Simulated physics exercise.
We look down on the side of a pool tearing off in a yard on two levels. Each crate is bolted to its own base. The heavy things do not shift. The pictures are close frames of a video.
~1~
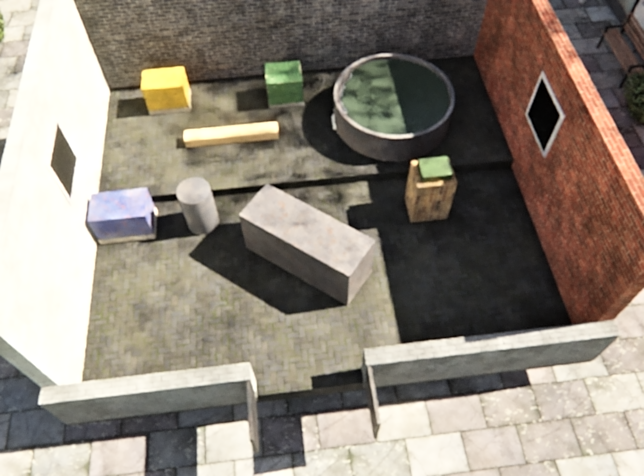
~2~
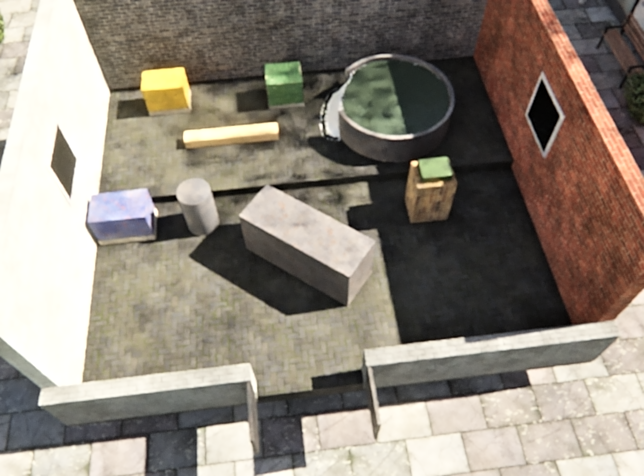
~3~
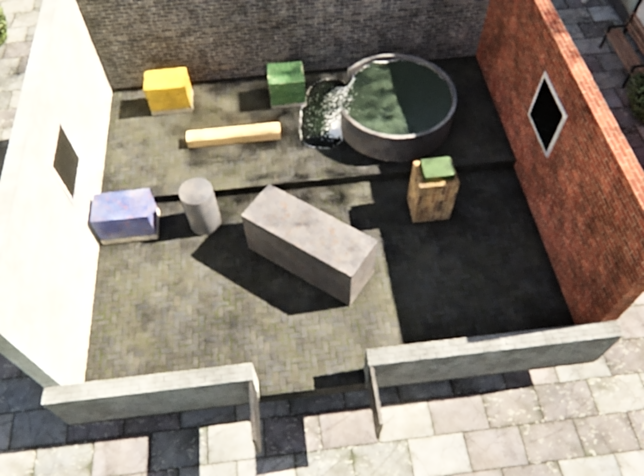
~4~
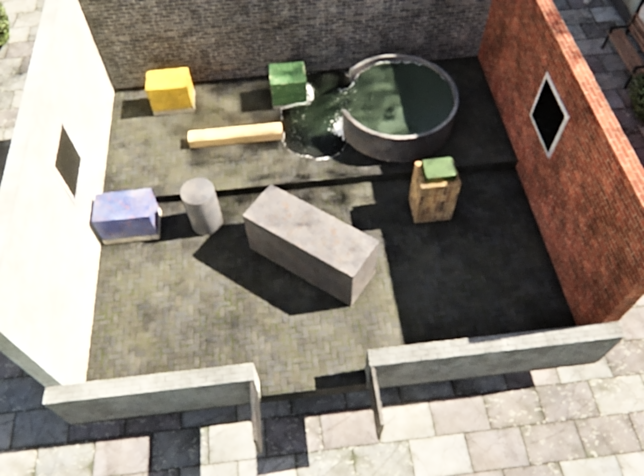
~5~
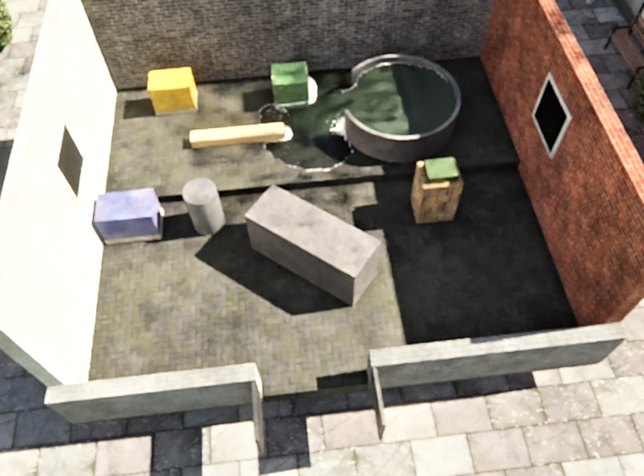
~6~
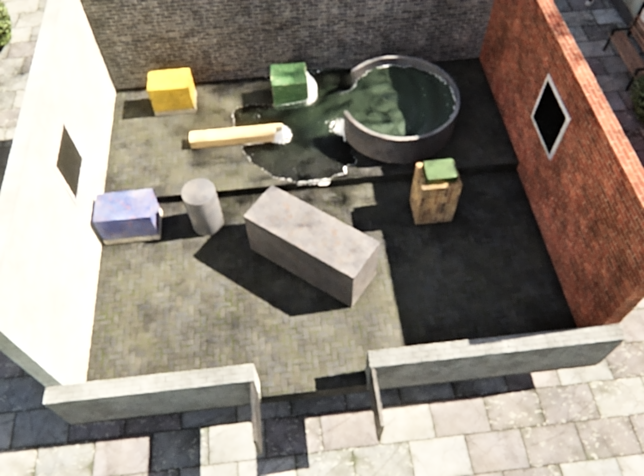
In a walled yard on two levels, a round pool of dark green water stands whole beside a green box. Its left side tears open and water gushes out in white froth, then spreads left and forward across the paving, around the green box and the end of the pale beam.
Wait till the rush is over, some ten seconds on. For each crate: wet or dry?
The green crate gets wet; the blue crate gets wet; the yellow crate gets wet.
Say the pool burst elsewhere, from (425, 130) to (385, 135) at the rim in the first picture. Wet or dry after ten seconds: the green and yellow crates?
One by one: Green crate remains dry; yellow crate keeps dry.
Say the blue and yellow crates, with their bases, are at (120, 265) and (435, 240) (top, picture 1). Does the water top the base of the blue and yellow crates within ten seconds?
One by one: Blue crate ends up wet; yellow crate keeps dry.
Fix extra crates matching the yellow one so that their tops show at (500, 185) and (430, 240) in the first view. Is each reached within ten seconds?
In turn: Is safe, stays dry.
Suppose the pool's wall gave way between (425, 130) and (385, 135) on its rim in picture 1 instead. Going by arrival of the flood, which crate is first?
That is the blue crate.
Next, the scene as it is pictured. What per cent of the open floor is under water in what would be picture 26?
Some 40 per cent.
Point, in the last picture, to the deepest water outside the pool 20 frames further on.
Near (116, 212).
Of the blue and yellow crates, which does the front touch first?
I say the one in yellow.
A moment on, water covers 15 % of the floor; the green crate water round its plinth, the blue crate not reached, the yellow crate water round its plinth.
Next, water covers 25 % of the floor; the green crate water round its plinth, the blue crate water round its plinth, the yellow crate water round its plinth.
Then, water covers 40 % of the floor; the green crate water round its plinth, the blue crate water round its plinth, the yellow crate water round its plinth.
Later, water covers 60 % of the floor; the green crate water round its plinth, the blue crate water round its plinth, the yellow crate water round its plinth.
In the end, water covers 90 % of the floor; the green crate was topped, the blue crate was topped, the yellow crate was topped.
